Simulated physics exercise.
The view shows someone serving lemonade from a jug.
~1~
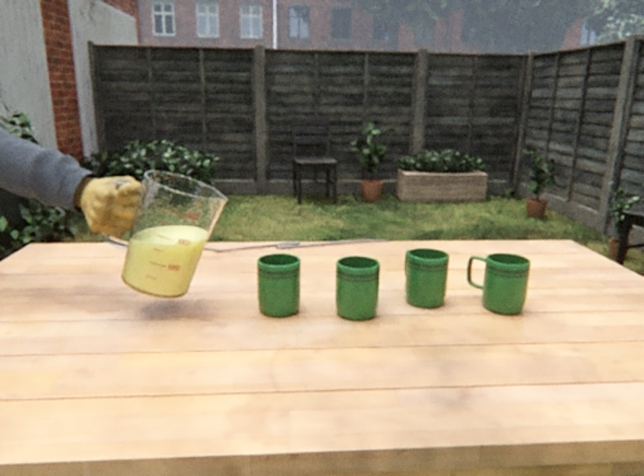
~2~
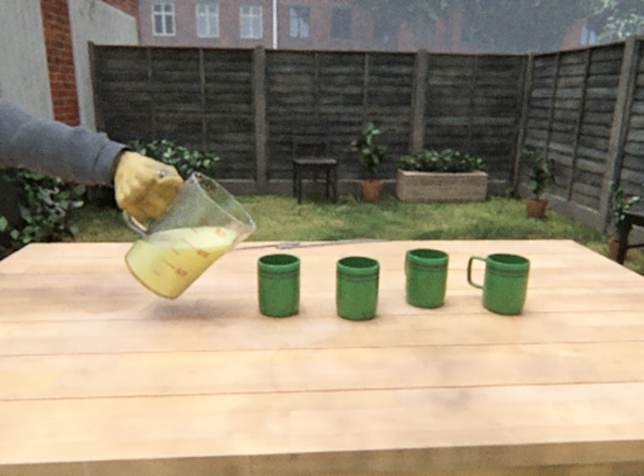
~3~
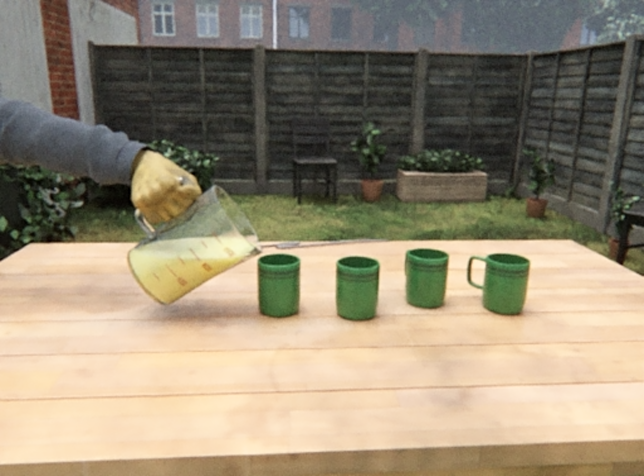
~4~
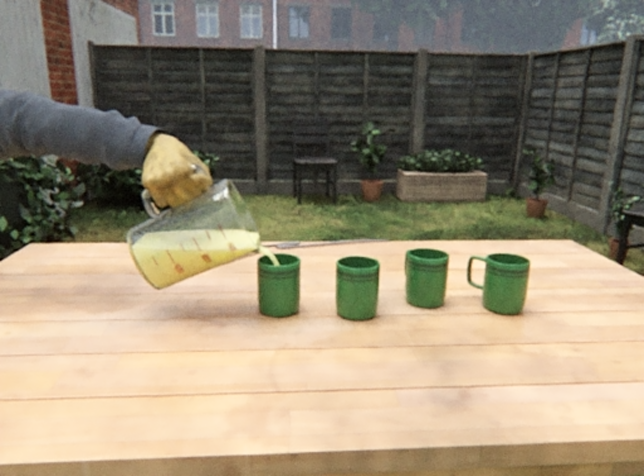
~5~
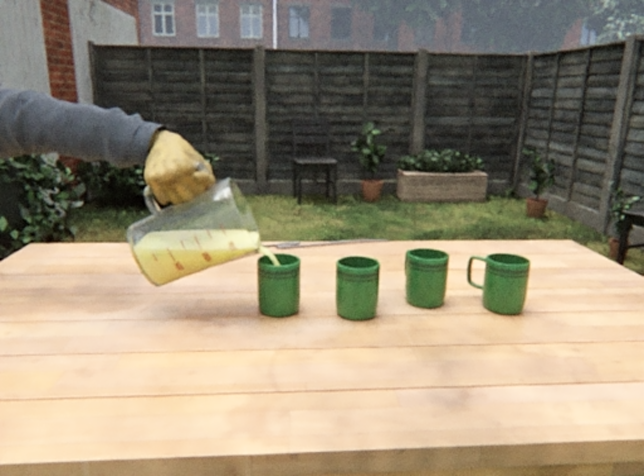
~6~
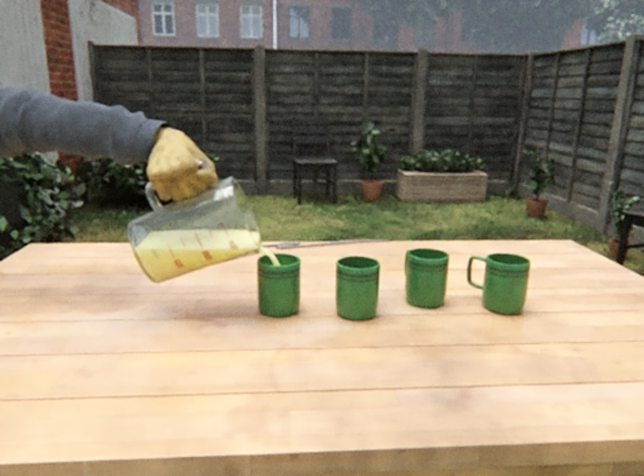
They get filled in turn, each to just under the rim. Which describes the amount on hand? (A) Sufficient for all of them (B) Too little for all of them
B.
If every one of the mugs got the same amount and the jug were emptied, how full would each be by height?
Each would come to roughly 65 per cent of its height.
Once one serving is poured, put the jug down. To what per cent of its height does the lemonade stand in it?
I'd say close to 35 per cent.
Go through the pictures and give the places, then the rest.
The jug is picked up; jug (170, 233) about half full; four mugs, the last at (506, 282), in the first frame.
The jug leans over the first mug; jug (189, 236) tipped 45° with all of its load; the first is empty, in the second frame.
The jug leans over the first mug; jug (195, 247) tipped 55° with all of its load; four mugs, the last at (506, 282), in the third frame.
The lemonade is flowing; jug (197, 236) tipped 65° with nearly all of its load; the first is about a quarter full, in the fourth frame.
The lemonade is flowing; jug (197, 233) tipped 65° with about three quarters of its load; four mugs, the last at (506, 282), in the fifth frame.
The lemonade is flowing; jug (198, 232) tipped 70° with about three quarters of its load; the first is about two thirds full, in the sixth frame.
Next, the first is about three quarters full.
After that, the first is done and the jug has about two thirds of its load.
Finally, the jug is empty with two filled and the next at nearly all of a serving.
